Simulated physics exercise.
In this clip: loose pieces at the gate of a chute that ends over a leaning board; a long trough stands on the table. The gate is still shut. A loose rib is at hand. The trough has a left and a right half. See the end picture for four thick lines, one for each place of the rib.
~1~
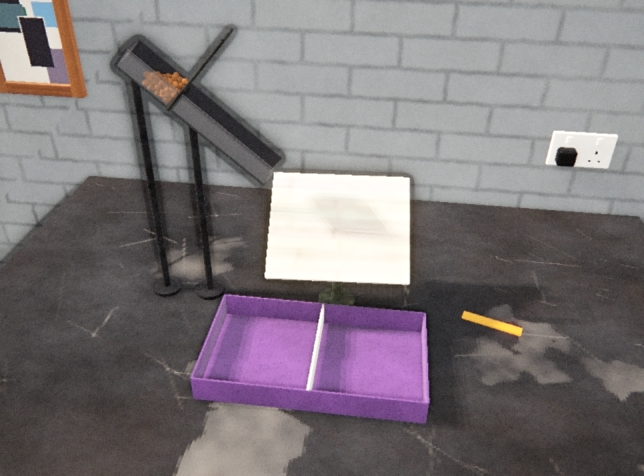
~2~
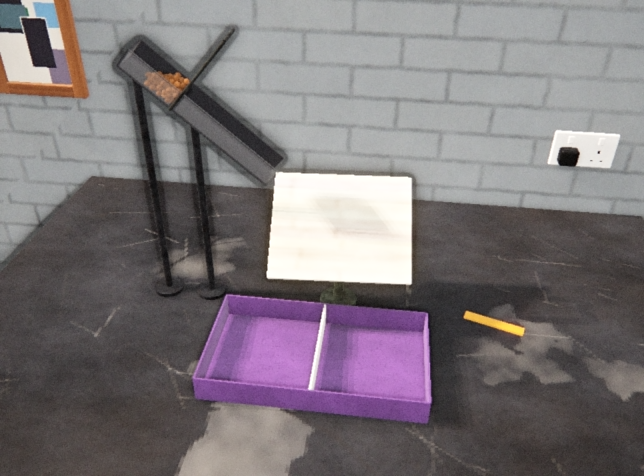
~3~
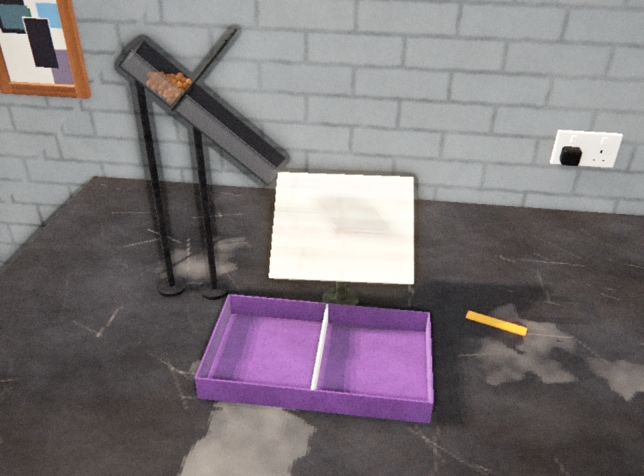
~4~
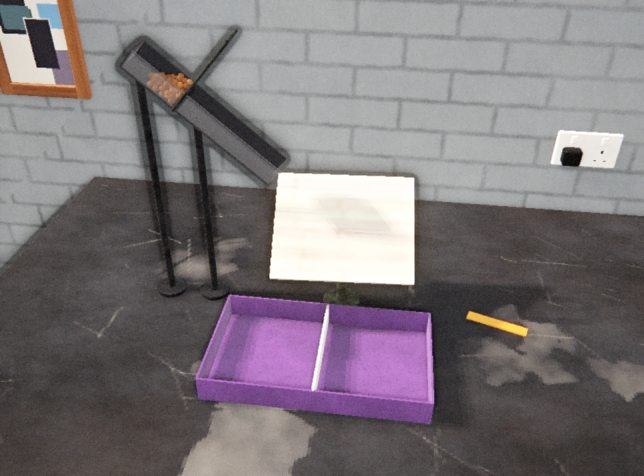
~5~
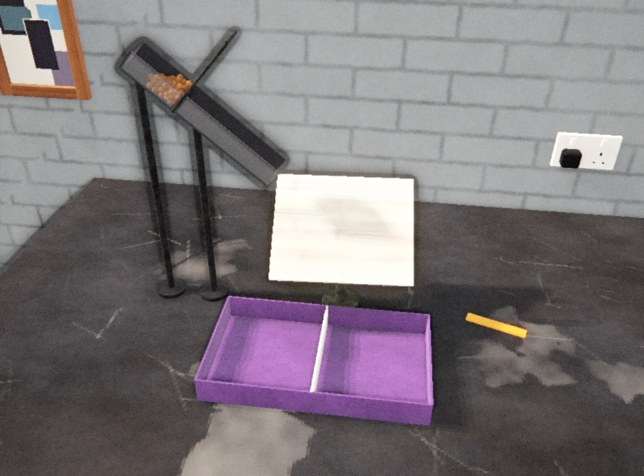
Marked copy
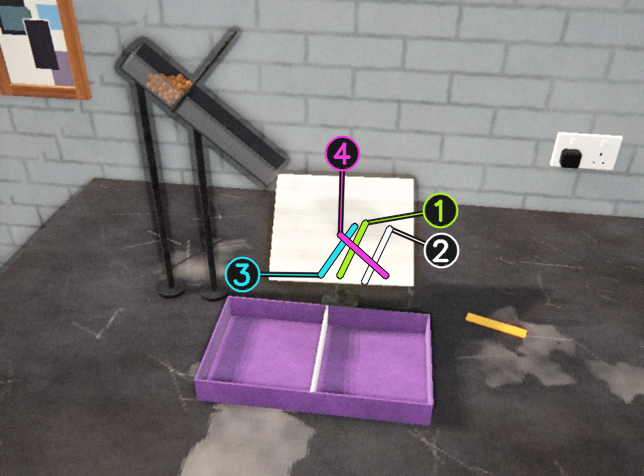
Nothing moves except the view, which shifts slightly around a loaded chute, board and purple tray.
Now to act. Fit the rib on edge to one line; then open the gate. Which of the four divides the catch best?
1 is best.
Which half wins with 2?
Right.
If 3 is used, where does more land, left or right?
Left.
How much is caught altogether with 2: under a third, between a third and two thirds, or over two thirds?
Over two thirds.
On the marked copy, line 1 from (365, 222) to (339, 275); line 2 from (389, 228) to (364, 281); line 3 from (354, 226) to (320, 275); line 4 from (340, 234) to (385, 275).
With 1, of what is caught, about two thirds in the left half, about a third in the right.
With 2, of what is caught, a small part in the left half, most in the right.
With 3, of what is caught, most in the left half, about a quarter in the right.
With 4, of what is caught, a small part in the left half, nearly all in the right.
